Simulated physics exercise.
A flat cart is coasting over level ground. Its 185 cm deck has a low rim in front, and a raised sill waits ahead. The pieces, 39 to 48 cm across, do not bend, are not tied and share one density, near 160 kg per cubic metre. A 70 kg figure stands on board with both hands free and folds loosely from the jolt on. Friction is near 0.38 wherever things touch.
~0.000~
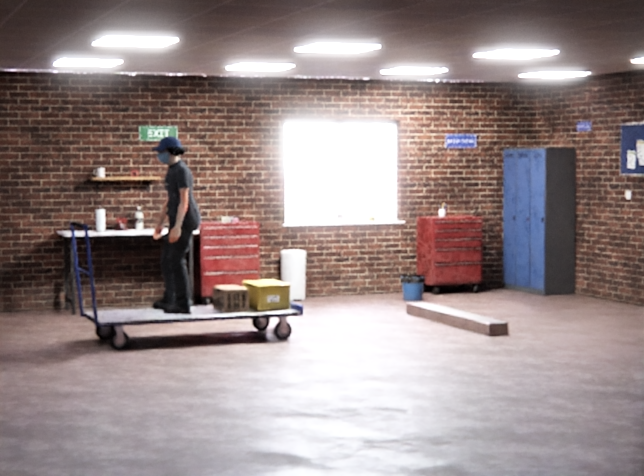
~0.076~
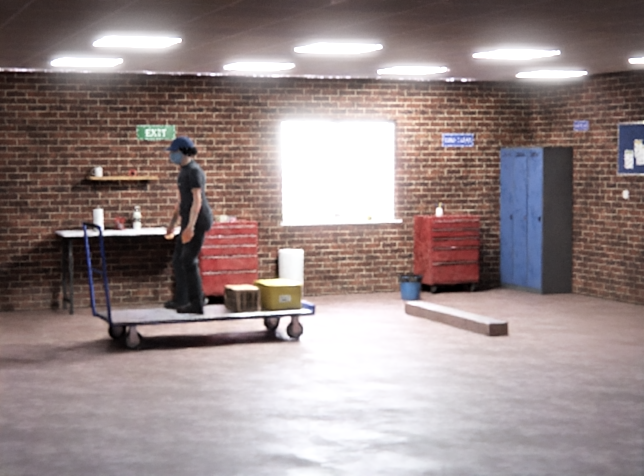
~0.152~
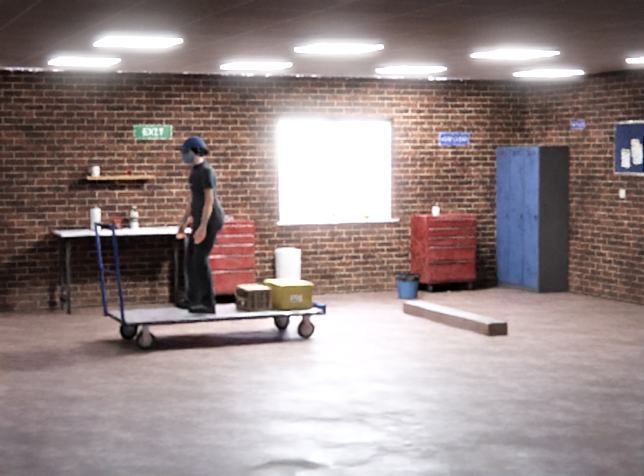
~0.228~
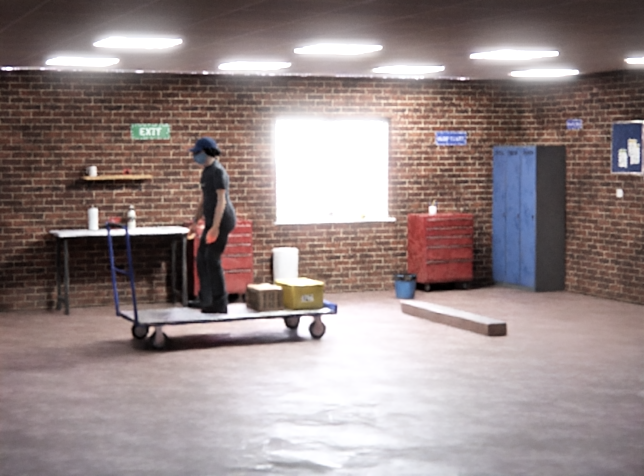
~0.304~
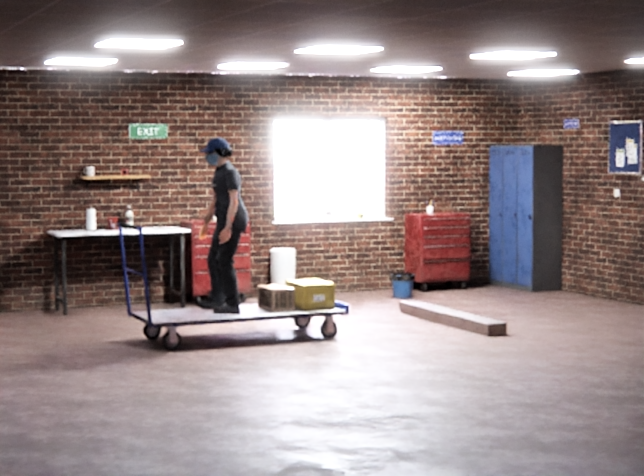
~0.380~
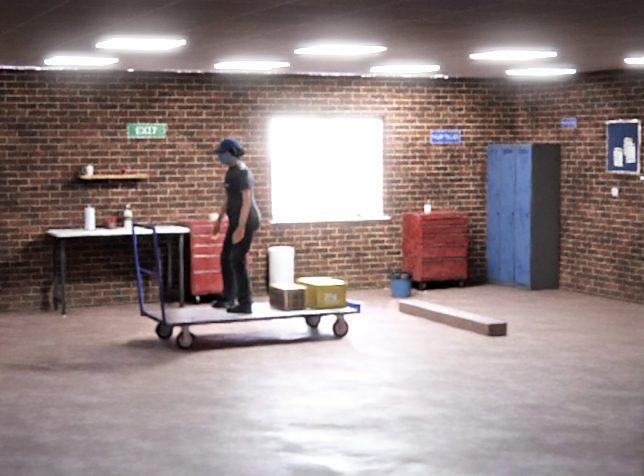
In a brick-walled workshop, a standing figure in a cap rides a loaded flat cart rightward.
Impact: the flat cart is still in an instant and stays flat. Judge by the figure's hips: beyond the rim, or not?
The figure's hips stay over the deck.
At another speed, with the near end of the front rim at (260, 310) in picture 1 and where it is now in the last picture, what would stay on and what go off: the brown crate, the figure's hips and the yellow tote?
In that case brown on, hips off, yellow on.
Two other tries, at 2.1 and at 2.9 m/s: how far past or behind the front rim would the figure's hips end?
About 20 cm past and 80 cm past.
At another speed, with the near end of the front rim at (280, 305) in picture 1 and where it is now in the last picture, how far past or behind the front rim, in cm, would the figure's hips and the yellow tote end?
Then hips 20 past, yellow 20 behind.
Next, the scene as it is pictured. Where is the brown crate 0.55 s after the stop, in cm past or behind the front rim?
Some 45 cm behind it.
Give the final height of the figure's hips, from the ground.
About 60 cm.
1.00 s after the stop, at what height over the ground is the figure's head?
About 50 cm.
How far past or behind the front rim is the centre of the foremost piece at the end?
Some 20 cm behind it.
The wheels strike at 1.17 s.
After 1.42 s the figure's hips are 58 cm behind the rim, near (398, 236) in the last picture's view.
After 1.72 s the figure's hips are 28 cm behind the rim, near (425, 263) in the last picture's view.
After 2.17 s the figure's hips are 28 cm behind the rim, near (424, 266) in the last picture's view.
At rest, 3.9 s, nothing is past the rim; behind it, brown crate, yellow tote and the figure's hips.
